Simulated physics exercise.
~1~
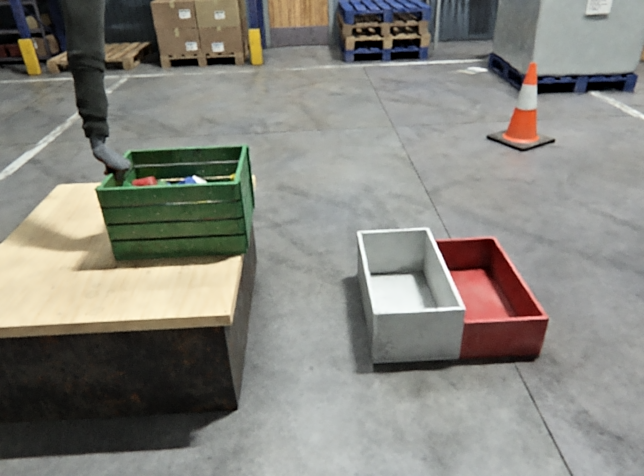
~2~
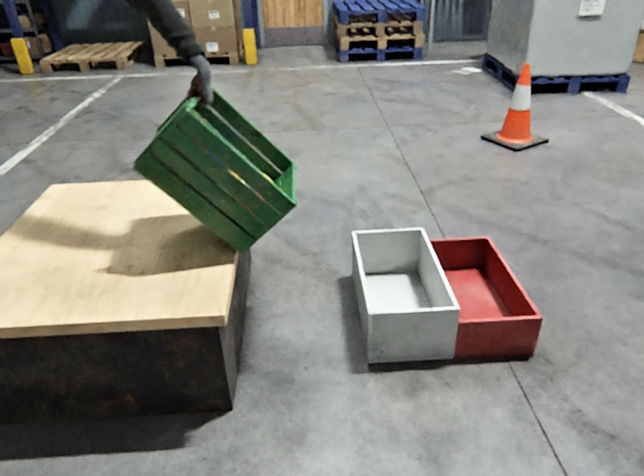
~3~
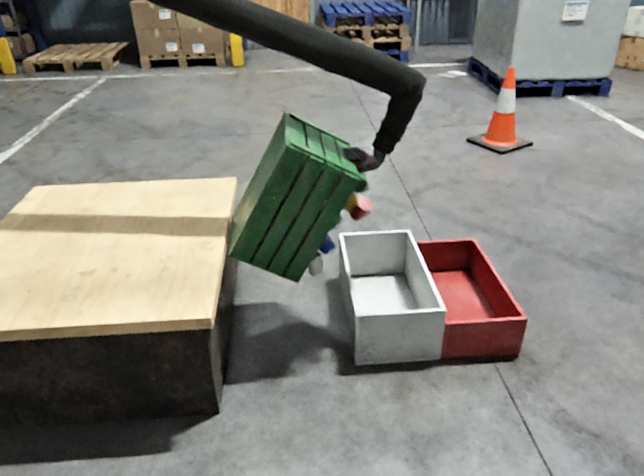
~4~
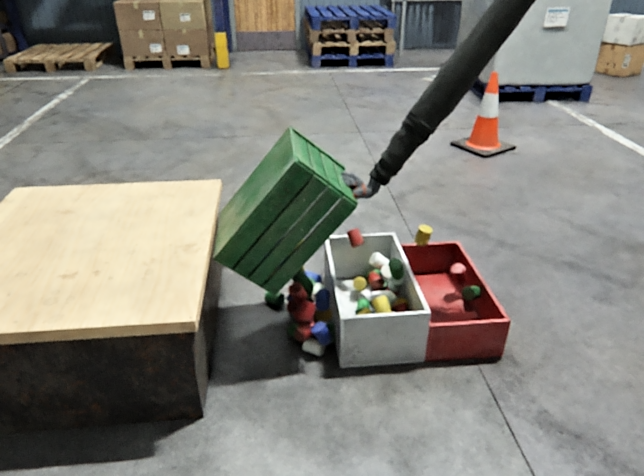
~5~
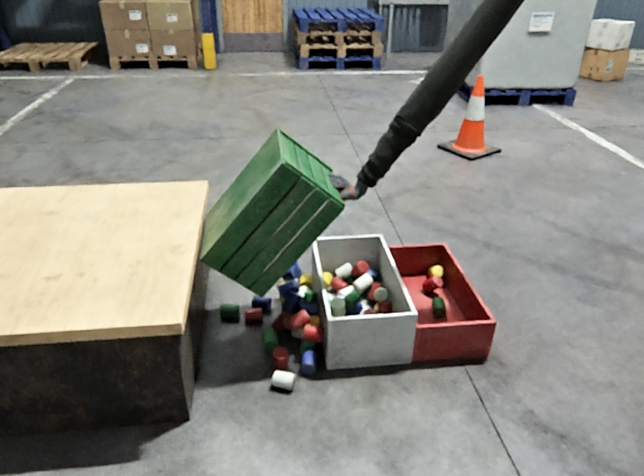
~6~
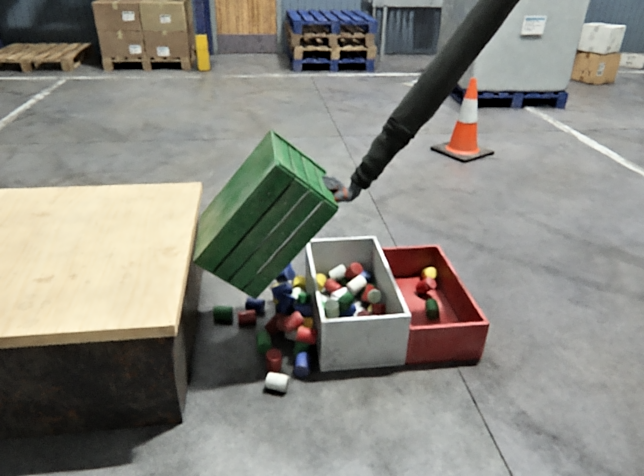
A dark-sleeved, gloved arm reaches from the upper left to a green slatted crate on a pale wooden bench at the left of a grey warehouse floor, seen from slightly above. An empty white bin and red tub sit side by side to the right, with an orange-and-white cone behind. The arm lifts and tips the crate over the bench's edge until it hangs steeply upside down. Small coloured cylinders tumble out, first a few, then a crowd. They end up piled in the white bin and scattered on the floor before it, with only a few in the red tub.
